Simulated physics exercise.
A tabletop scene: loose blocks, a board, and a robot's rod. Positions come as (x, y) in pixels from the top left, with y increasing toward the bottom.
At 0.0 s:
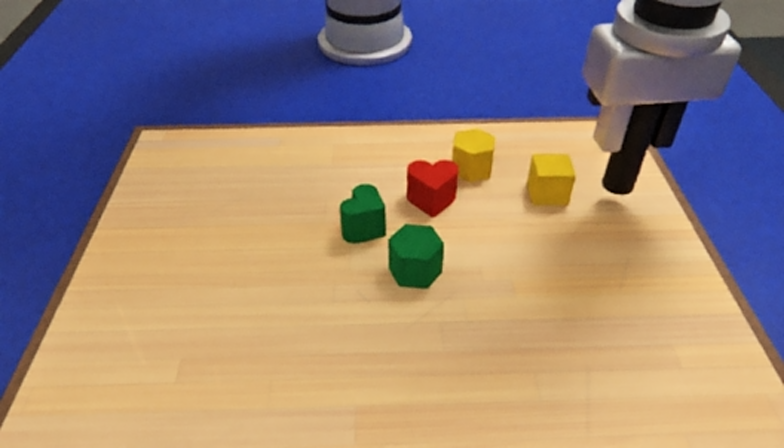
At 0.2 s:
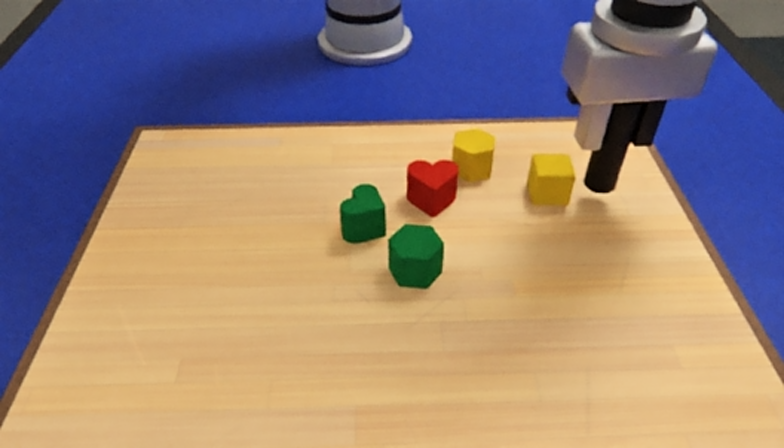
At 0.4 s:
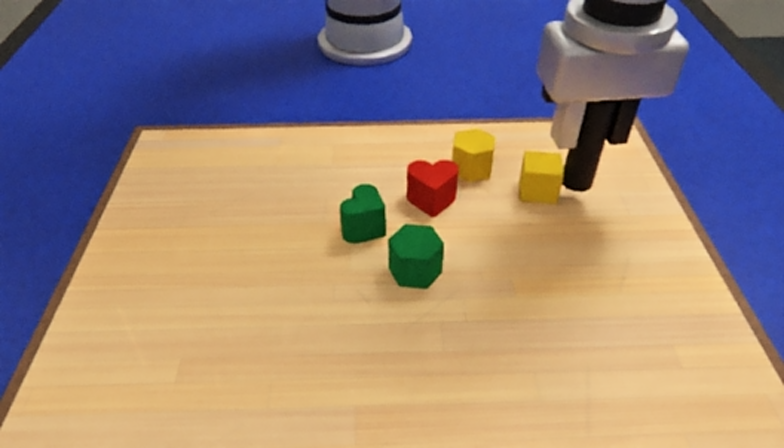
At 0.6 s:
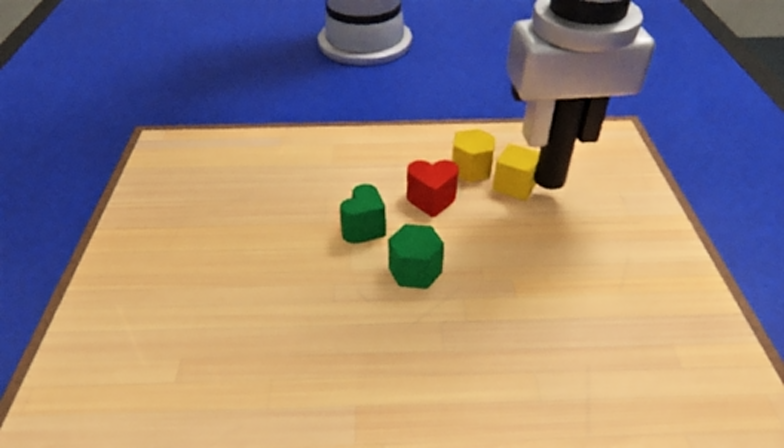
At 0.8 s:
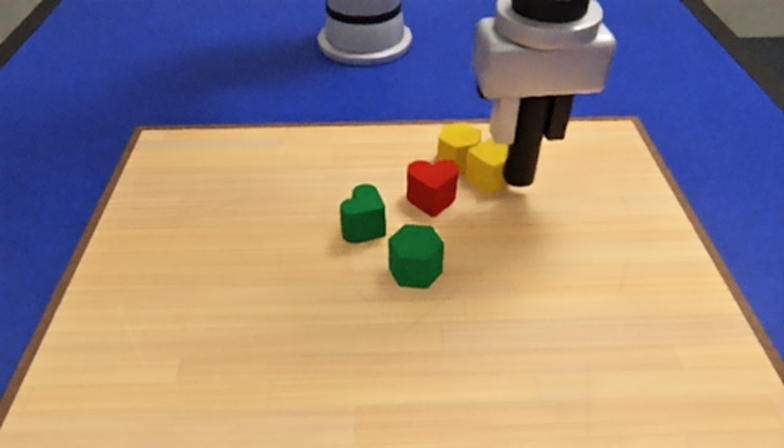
On a wooden board with a few small red, green and yellow blocks, a robot's black rod moved left and pushed the yellow square block, which then nudged the yellow hexagonal block slightly left.
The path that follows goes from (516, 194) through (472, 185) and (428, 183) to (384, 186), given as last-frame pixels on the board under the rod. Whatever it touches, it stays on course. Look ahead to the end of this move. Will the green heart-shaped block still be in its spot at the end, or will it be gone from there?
At the end of the path, it will still be in place.
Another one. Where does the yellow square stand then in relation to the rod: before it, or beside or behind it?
Shed along the way.
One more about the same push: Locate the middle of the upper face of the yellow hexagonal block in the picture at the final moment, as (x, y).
My estimate: (425, 112).
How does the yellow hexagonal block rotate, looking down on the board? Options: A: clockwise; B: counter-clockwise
I'll go with A - clockwise.
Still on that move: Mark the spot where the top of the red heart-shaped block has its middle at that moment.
I'd guess (399, 182).
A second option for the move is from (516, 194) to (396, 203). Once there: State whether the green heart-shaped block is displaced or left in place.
At the end of the path, the green heart-shaped block has moved off its old spot.
On the path given first. One third of the way, rod (473, 169); yellow hexagonal block (432, 118), turned 15° clockwise; yellow square (453, 139), turned 20° clockwise.
Two thirds of the way, rod (428, 167); red heart-shaped block (412, 178), turned 40° anticlockwise; yellow hexagonal block (425, 112), turned 25° clockwise; yellow square (435, 134), turned 45° clockwise.
At the end, rod (384, 170); green heart-shaped block in place; red heart-shaped block (399, 182), turned 90° anticlockwise; yellow hexagonal block (425, 112), turned 25° clockwise; yellow square (435, 134), turned 45° clockwise.
